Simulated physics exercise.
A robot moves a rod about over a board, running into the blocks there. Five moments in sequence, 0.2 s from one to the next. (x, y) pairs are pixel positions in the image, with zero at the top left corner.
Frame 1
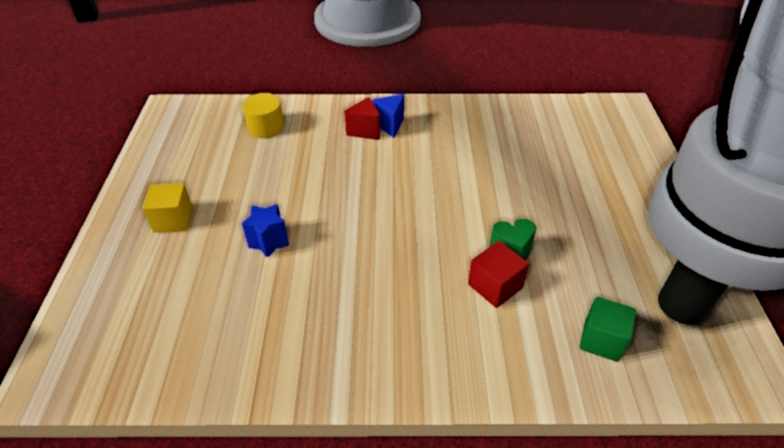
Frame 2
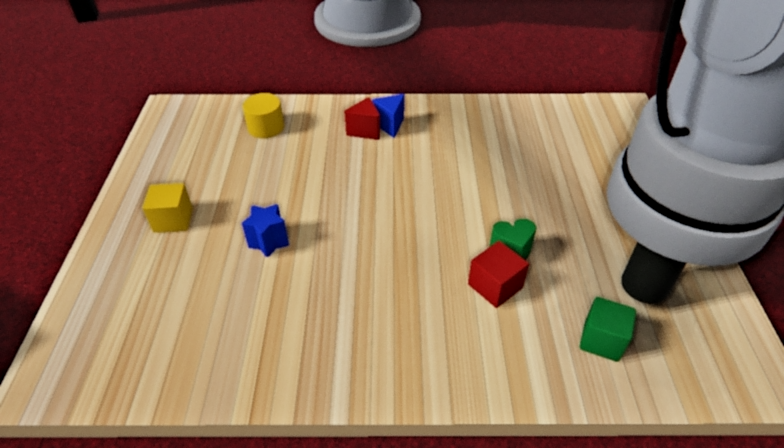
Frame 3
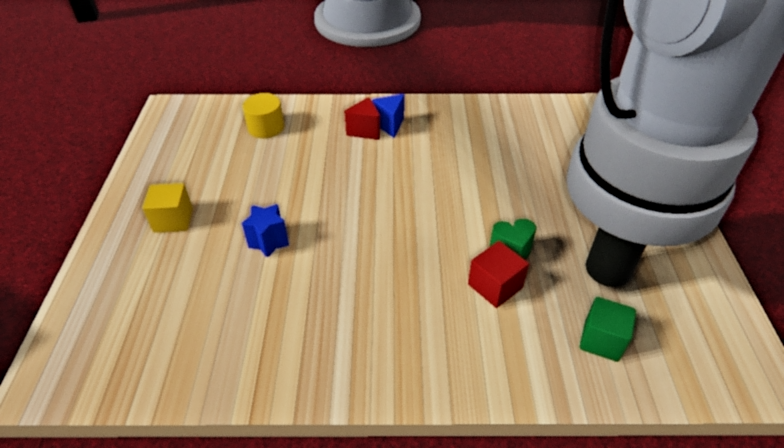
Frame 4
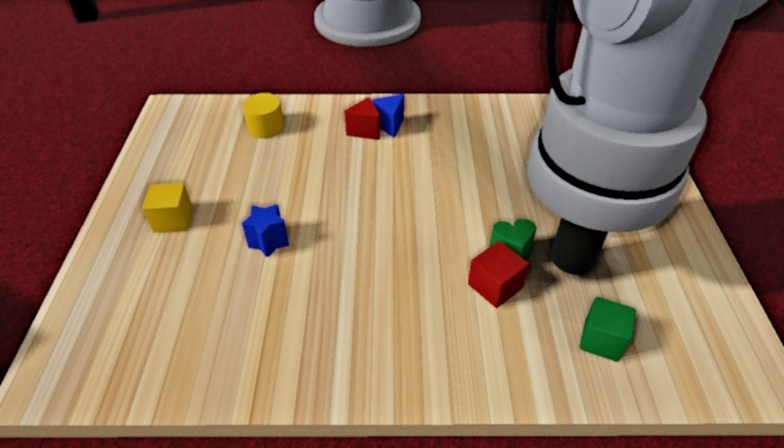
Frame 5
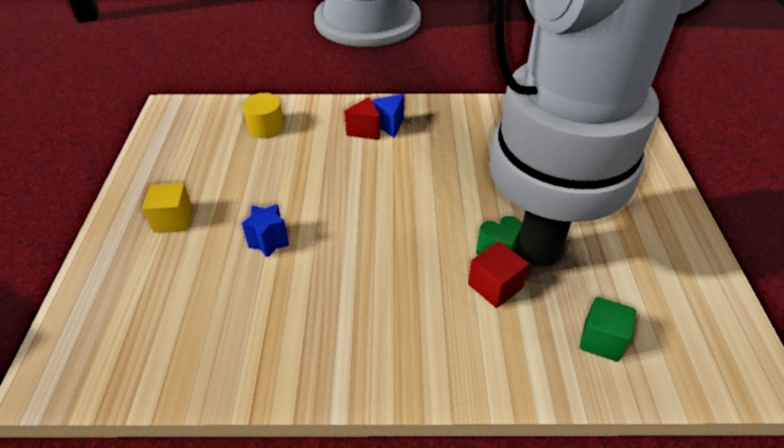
The clip shows a robot arm moving a black rod leftward over a wooden board of colored blocks, passing behind a green cube, then nudging a green heart-shaped block slightly left beside a red block that stays still.
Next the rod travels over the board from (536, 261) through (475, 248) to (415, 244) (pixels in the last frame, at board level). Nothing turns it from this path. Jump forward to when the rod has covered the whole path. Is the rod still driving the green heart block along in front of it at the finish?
Yes, that is how it ends up.
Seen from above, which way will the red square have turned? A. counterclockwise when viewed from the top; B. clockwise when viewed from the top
Letter A.
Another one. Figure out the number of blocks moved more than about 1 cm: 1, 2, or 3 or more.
Here I'd predict a lone block moving more than 1 cm.
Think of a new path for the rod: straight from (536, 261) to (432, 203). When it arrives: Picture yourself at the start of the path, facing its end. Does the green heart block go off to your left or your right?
Measured against the direction from start to end, the green heart block shifts toward the left-hand side.
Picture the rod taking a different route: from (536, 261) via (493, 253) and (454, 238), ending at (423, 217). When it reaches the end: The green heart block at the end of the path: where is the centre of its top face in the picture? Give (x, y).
My estimate: (389, 198).
The first path, step by step. One third of the way, rod at (496, 241); red square at (497, 262), turned 15° anticlockwise; green heart block at (461, 221), turned 15° anticlockwise.
Two thirds of the way, rod at (455, 236); red square at (496, 262), turned 20° anticlockwise; green heart block at (420, 215), turned 15° anticlockwise.
At the end, rod at (415, 234); red square at (496, 262), turned 20° anticlockwise; green heart block at (380, 211); green square unmoved.
